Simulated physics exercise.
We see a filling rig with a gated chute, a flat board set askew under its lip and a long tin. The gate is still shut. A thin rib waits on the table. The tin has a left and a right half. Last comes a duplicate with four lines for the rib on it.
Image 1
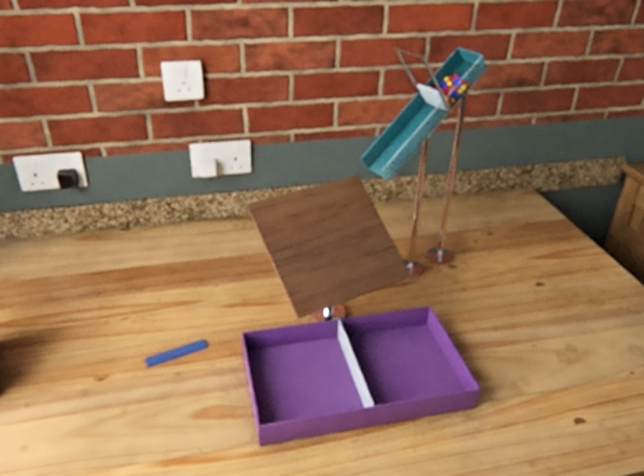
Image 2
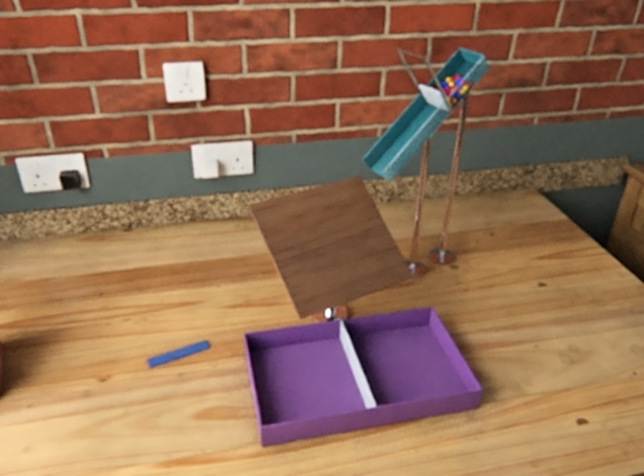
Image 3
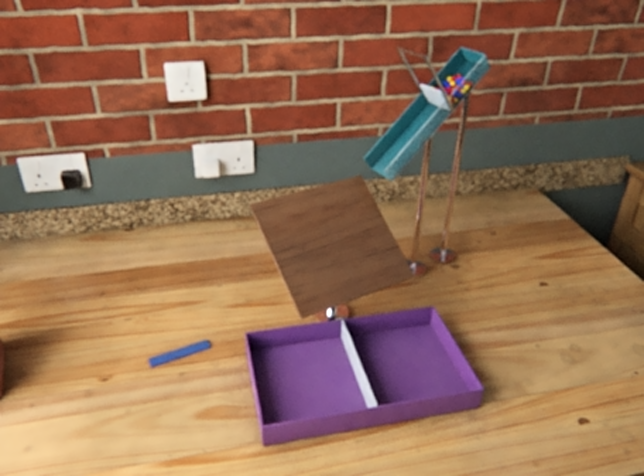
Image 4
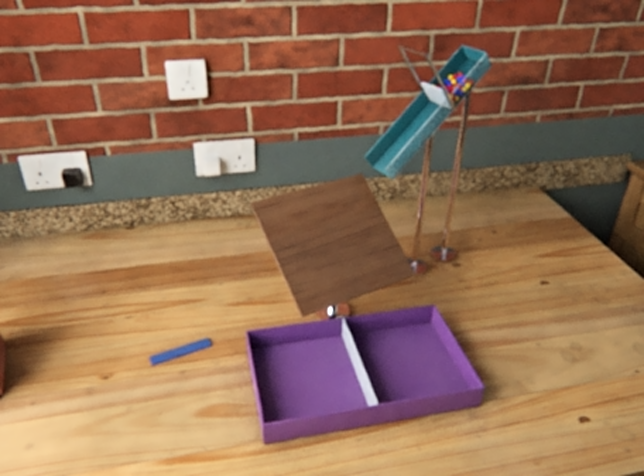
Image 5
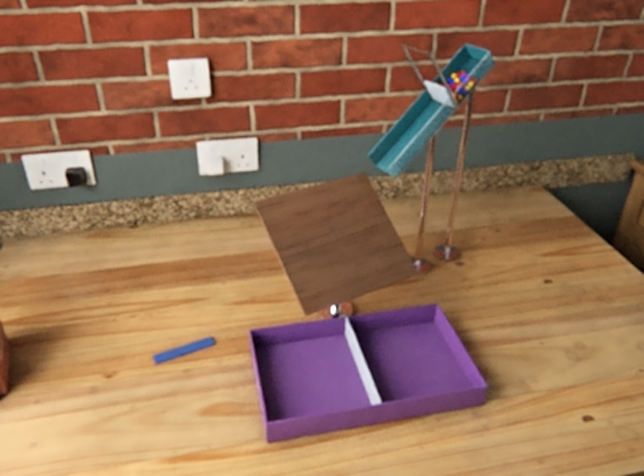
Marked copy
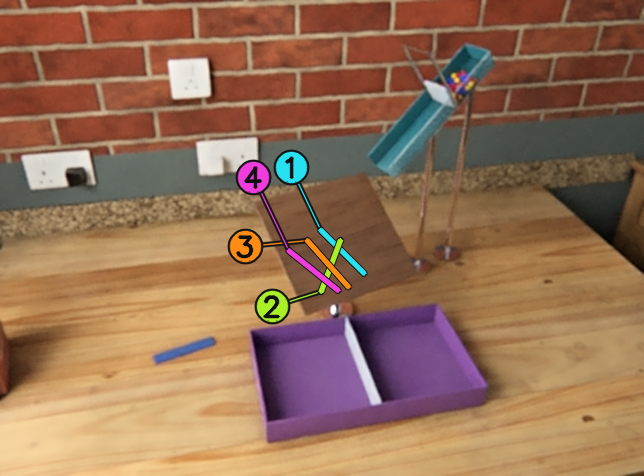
A pale wooden worktop against a red brick wall with white sockets is seen from above and in front. A teal chute holding small colourful beads behind a pale gate slopes down leftward on thin stands at upper right, above a tilted brown board, with a purple tray split by a white divider in front and a blue strip at left. Nothing on the table moves; only the camera drifts very slightly.
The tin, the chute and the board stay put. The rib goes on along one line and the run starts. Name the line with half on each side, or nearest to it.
The answer is line 2.
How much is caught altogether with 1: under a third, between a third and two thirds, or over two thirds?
It is over two thirds.
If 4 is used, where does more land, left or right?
The right half.
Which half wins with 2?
The left half.
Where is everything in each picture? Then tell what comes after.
The first frame shows load behind the gate at (443, 93), round plastic beads; lip of the chute at (378, 175), sloping fairly steeply.
The second frame shows middle of the board at (333, 241), tilted fairly steeply; middle of its low edge at (360, 297); of its high edge at (307, 189).
The third frame shows front corners of the tin at (263, 427) and (483, 388); front end of its middle wall at (377, 407); gate still shut at (432, 91).
The fourth frame shows middle of the load at (447, 91); lip at (382, 173).
The fifth frame shows middle of the load at (450, 90); lip at (386, 172).
On the marked copy, line 1 from (320, 230) to (363, 273); line 2 from (340, 240) to (321, 291); line 3 from (307, 240) to (348, 286); line 4 from (289, 250) to (338, 290).
Choosing 1, of what is caught, a stray few in the left half, nearly all in the right.
Choosing 2, of what is caught, about two thirds in the left half, about a third in the right.
Choosing 3, of what is caught, a small part in the left half, nearly all in the right.
Choosing 4, of what is caught, a small part in the left half, most in the right.
